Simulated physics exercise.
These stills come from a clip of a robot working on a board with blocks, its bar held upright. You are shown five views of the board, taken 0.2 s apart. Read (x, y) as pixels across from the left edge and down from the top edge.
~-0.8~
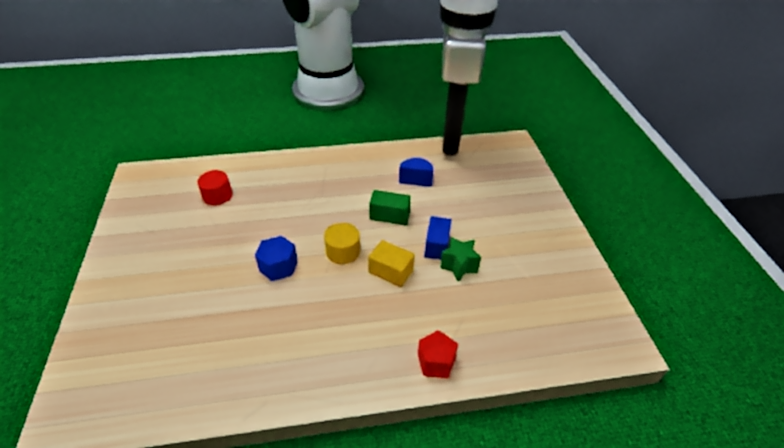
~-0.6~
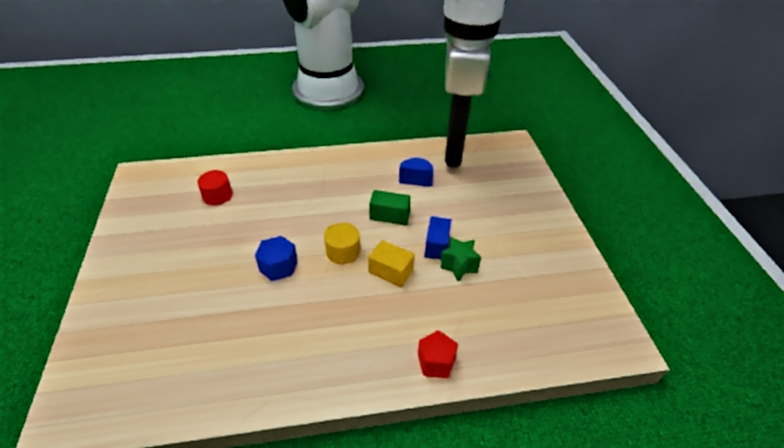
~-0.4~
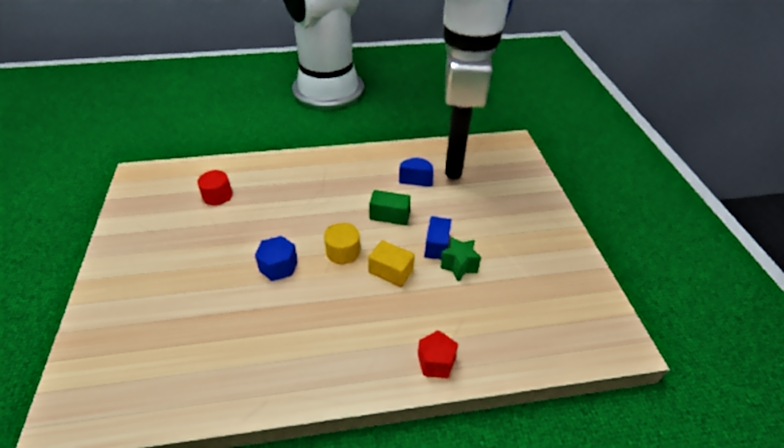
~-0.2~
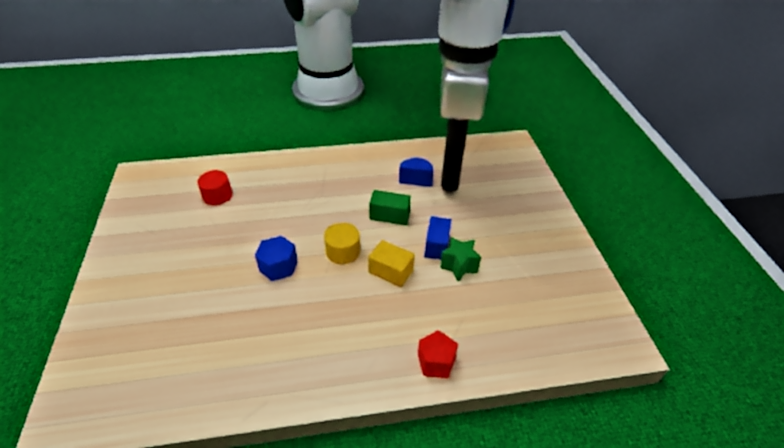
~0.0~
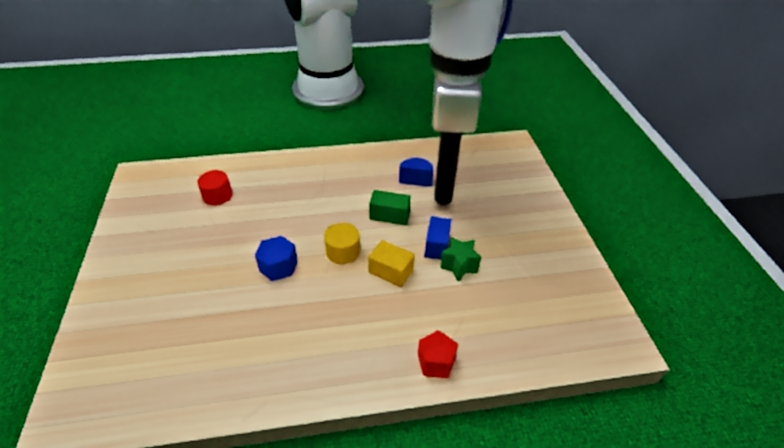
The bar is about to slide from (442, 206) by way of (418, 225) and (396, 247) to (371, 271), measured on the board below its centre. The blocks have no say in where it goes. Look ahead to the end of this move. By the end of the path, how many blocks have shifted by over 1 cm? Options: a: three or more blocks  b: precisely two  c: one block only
The one that fits is c, one block only.
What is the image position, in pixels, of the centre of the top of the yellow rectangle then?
Its top middle: (386, 270).
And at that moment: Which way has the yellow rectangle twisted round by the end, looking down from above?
Answer: Against the clock.
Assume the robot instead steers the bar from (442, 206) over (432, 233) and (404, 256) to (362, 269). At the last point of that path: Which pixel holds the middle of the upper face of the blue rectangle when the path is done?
Roughly at (431, 254).
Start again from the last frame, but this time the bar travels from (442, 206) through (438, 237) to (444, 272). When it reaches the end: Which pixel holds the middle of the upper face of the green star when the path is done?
The middle of its upper face will lie at (477, 264).
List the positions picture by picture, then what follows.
In the first frame, tip of the bar (450, 150), middles of tops, green rectangle (390, 199), yellow rectangle (392, 255).
In the second frame, bar (453, 162), nothing pushed.
In the third frame, bar (453, 174), nothing pushed.
In the fourth frame, bar (450, 186), nothing pushed.
In the fifth frame, bar (443, 199), green rectangle (390, 199), yellow rectangle (392, 255).
On the path given first. One third of the way, bar (419, 217); nothing pushed yet.
Two thirds of the way, bar (396, 240); nothing pushed yet.
At the end, bar (371, 264); green rectangle unmoved; yellow rectangle (386, 270), turned 65° anticlockwise.
